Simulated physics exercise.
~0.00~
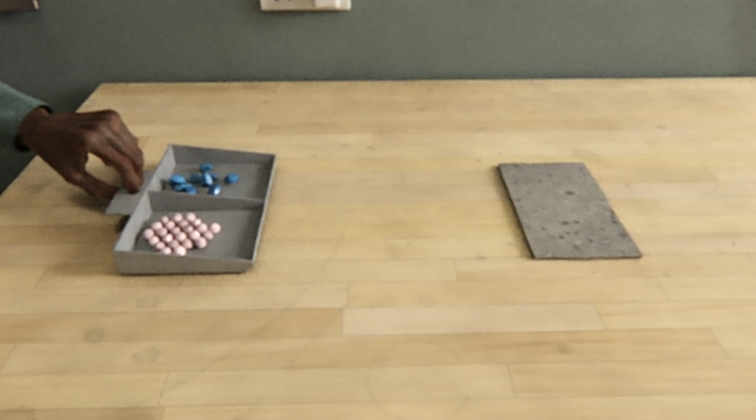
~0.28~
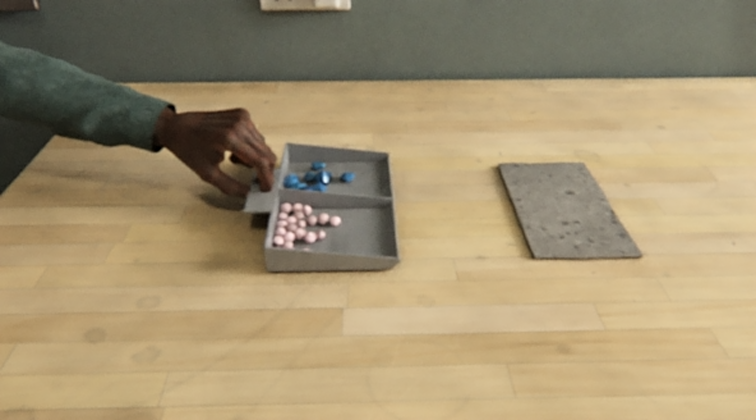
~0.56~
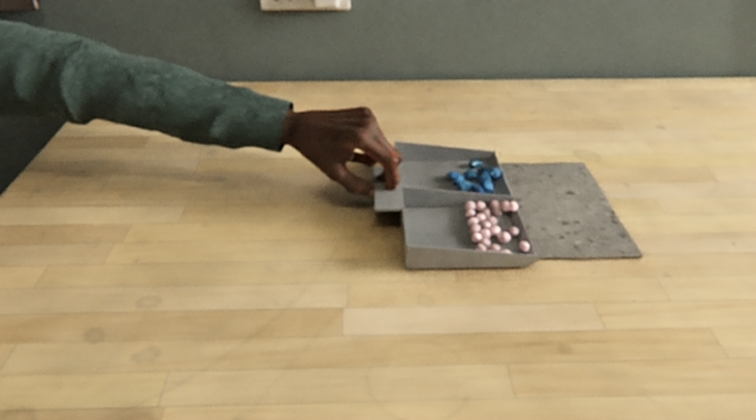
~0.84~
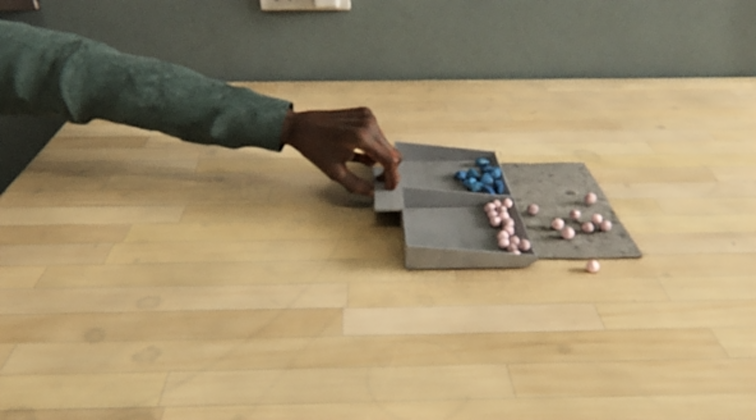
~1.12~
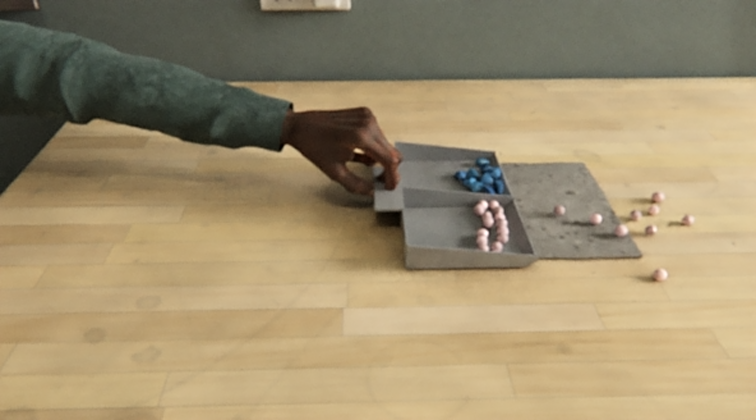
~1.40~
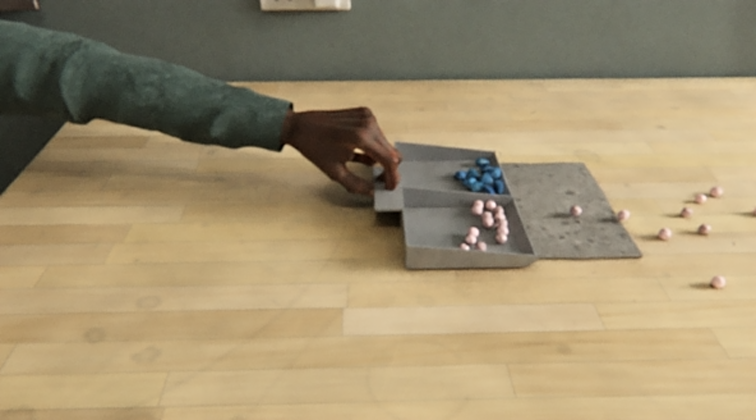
A hand slid a divided gray tray of pink balls and blue pieces right until it stopped at a flat gray slab, and some pink balls spilled over the front and rolled away to the right, while the blue pieces bunched near the rim and stayed inside.
